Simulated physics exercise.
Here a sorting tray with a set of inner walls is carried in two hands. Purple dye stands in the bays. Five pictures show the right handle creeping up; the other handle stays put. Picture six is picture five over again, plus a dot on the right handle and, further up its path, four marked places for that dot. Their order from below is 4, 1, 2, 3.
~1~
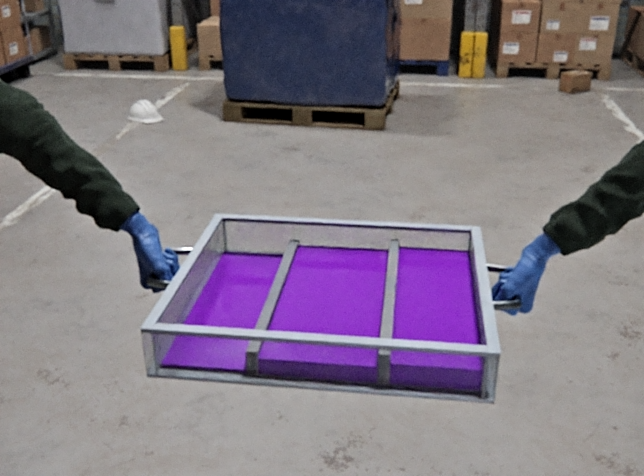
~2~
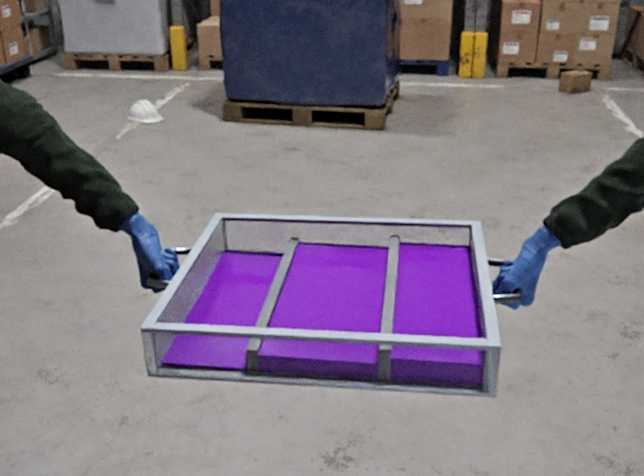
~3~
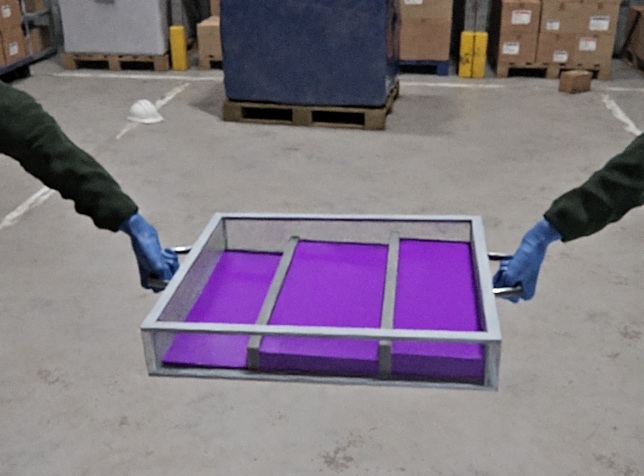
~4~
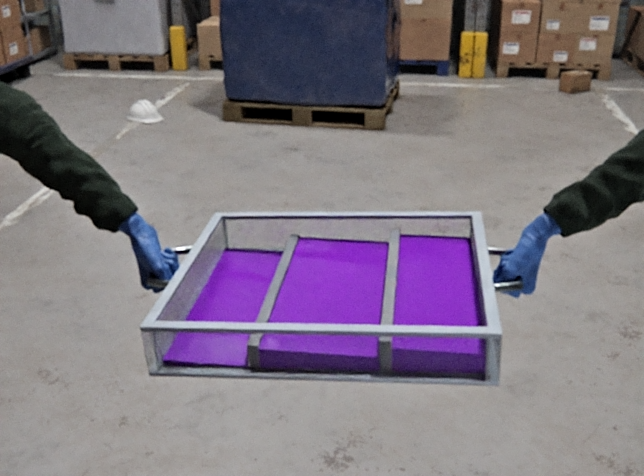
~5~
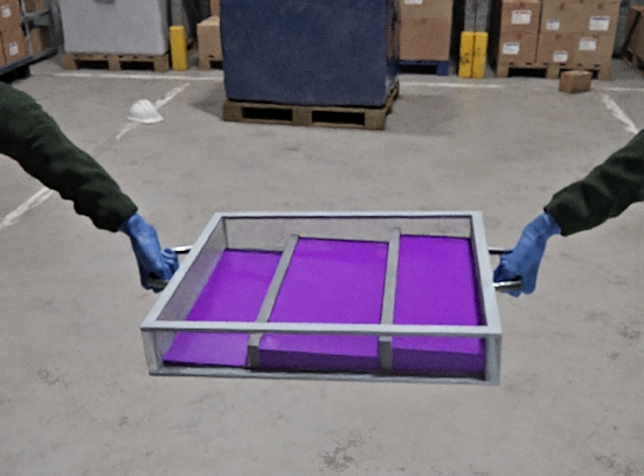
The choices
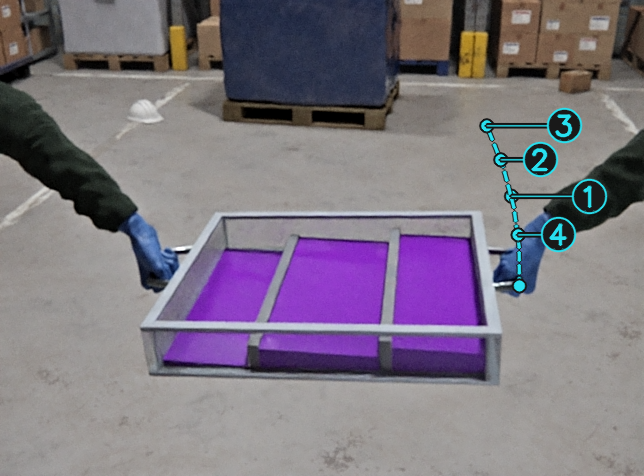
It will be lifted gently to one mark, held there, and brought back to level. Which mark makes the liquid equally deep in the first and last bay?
1.
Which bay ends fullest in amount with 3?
That is the left bay.
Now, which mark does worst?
Mark 3.
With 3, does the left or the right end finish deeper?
The left end bay.
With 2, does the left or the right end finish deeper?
The left one.
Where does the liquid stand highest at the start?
It is the right one.
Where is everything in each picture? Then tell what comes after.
In the first picture, the tray is level; deepest in the right bay, at (433, 299), shallowest in the left; right handle at (513, 287).
The second picture shows tipped about 1° down to the left; no wall is crossed; right handle at (514, 280).
The third picture shows tipped about 2° down to the left; no wall is crossed; right handle at (514, 274).
The fourth picture shows tipped about 3° down to the left; no wall is crossed; right handle at (515, 269).
The fifth picture shows tipped about 3° down to the left; deepest in the right bay, at (434, 285), shallowest in the left; right handle at (515, 268).
In cyan, 1 at (511, 196); 2 at (500, 159); 3 at (486, 125); 4 at (518, 234).
With 1, the two end bays stand about equally deep; nothing spills.
With 2, the left end bay stands much deeper than the other; nothing spills.
With 3, the left end bay stands much deeper than the other; about 12 % goes over the rim.
With 4, the right end bay stands much deeper than the other; nothing spills.
